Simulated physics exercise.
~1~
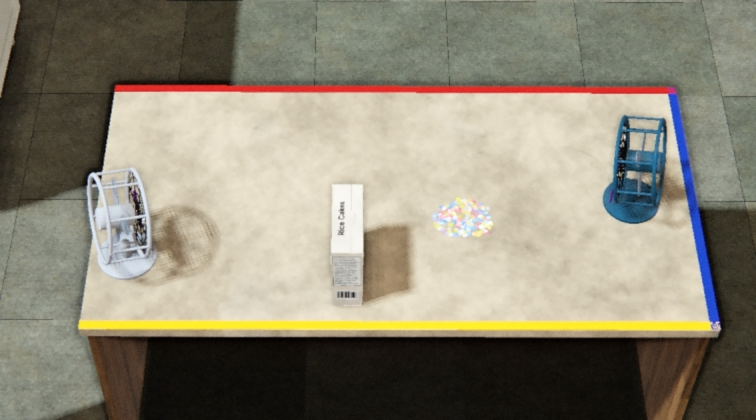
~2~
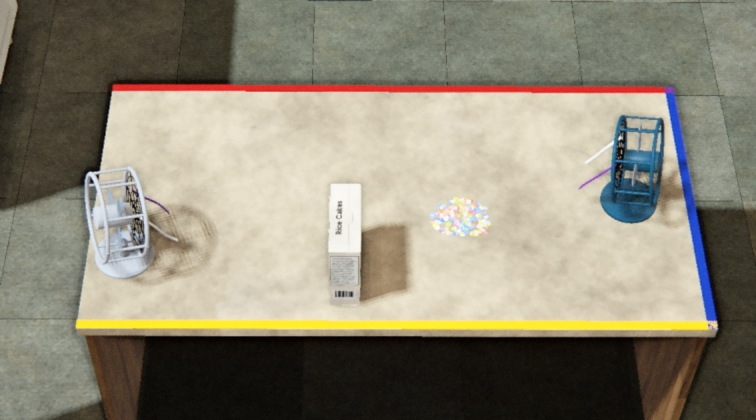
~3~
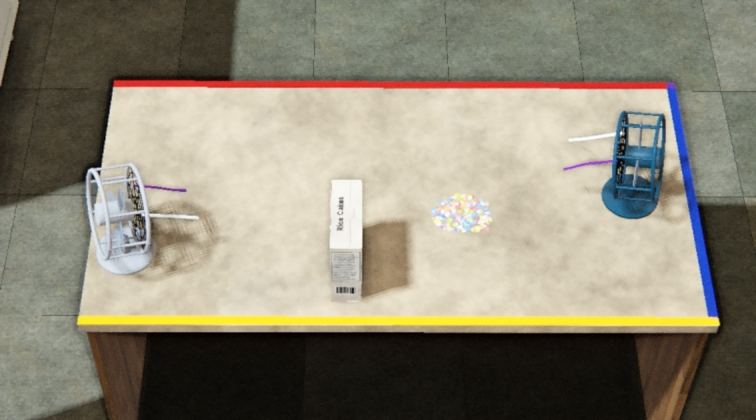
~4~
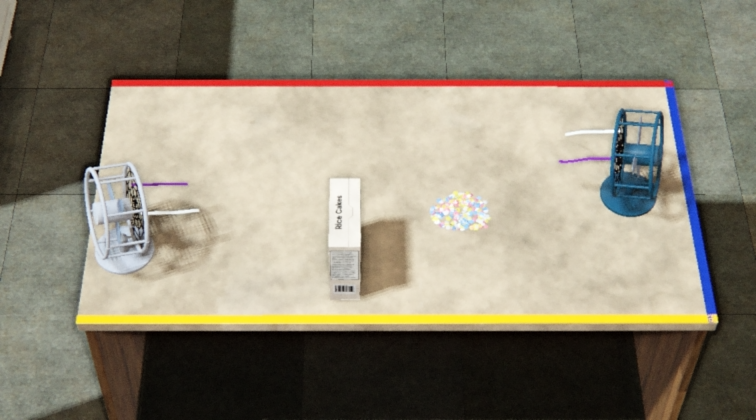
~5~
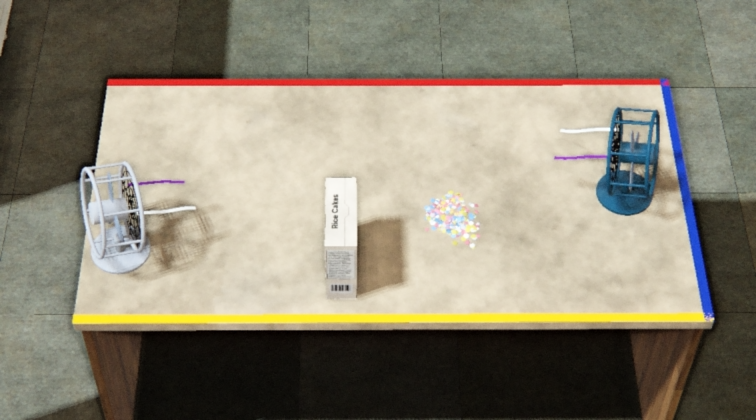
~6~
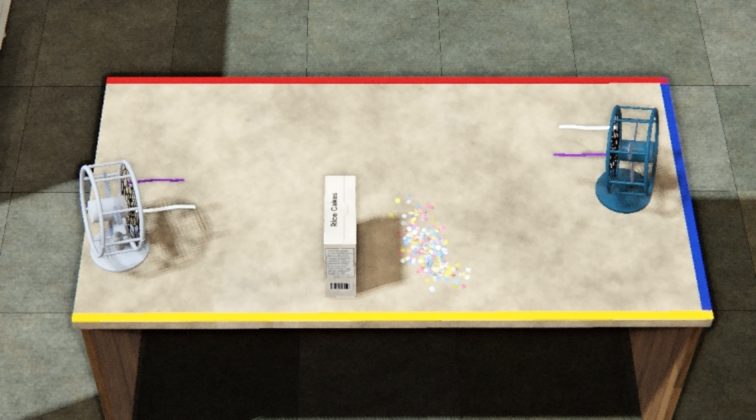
On a long table, two facing fans blow ribbons inward and paper dots drift left.
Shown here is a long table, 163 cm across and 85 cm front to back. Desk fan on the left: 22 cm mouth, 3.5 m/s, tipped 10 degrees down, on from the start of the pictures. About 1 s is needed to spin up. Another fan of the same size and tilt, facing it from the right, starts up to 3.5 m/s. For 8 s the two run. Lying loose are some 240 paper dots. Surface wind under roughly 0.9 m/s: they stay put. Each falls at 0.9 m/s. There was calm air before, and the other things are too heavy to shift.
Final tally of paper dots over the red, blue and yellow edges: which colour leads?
Most are over the yellow one.
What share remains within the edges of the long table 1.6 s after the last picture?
About 0 %.
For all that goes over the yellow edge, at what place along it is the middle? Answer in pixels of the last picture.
About (411, 320).
Then, 0.7 s after the last picture the count stands so, 0 % are over the red edge, 93 % over the yellow edge and 0 % over the blue edge.
Then, 1.6 s after the last picture the count stands so, 0 % are over the red edge, 100 % over the yellow edge and 0 % over the blue edge.
Then, 3.5 s after the last picture the count stands so, 0 % are over the red edge, 100 % over the yellow edge and 0 % over the blue edge.
Then, 7.1 s after the last picture, at the end, 0 % are over the red edge, 100 % over the yellow edge and 0 % over the blue edge.
